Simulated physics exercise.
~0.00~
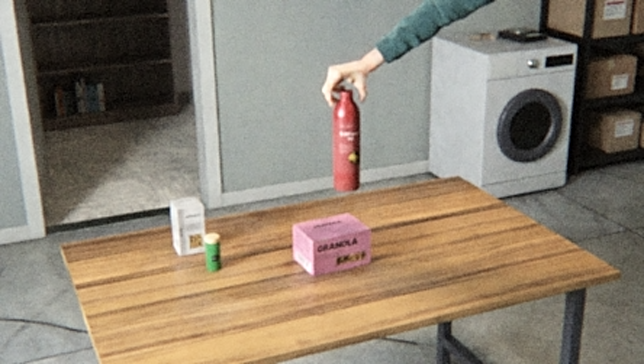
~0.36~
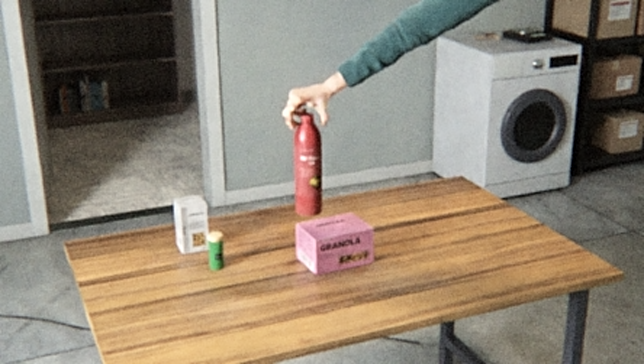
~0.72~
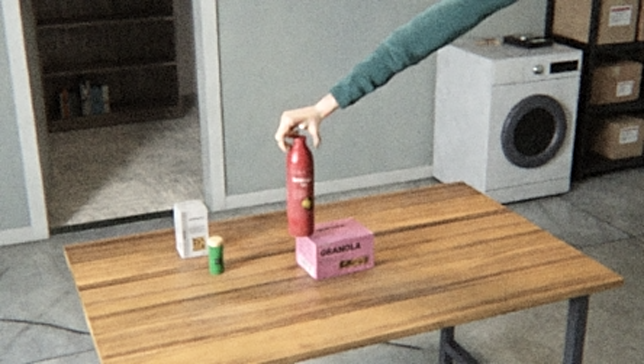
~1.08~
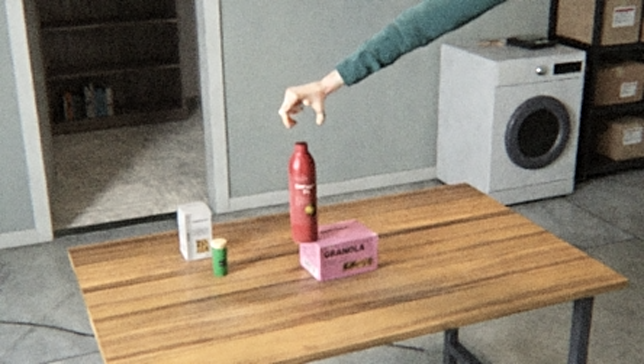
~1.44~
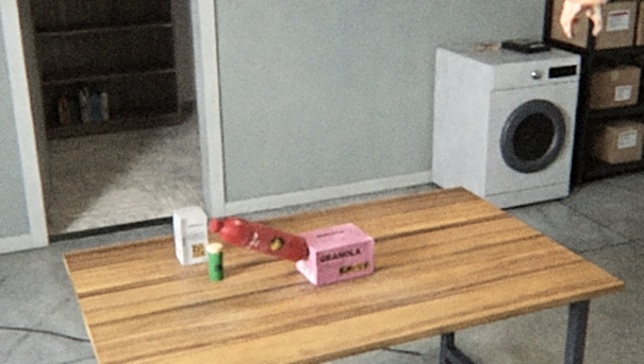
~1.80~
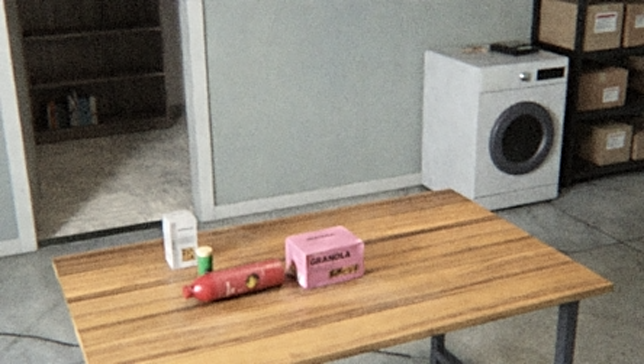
In a room with a washing machine and shelves, a hand lowers a red bottle upright against a pink granola box on a wooden table and lets go. The bottle tips left and ends lying on its side, while the box, white carton and green shaker stay put.
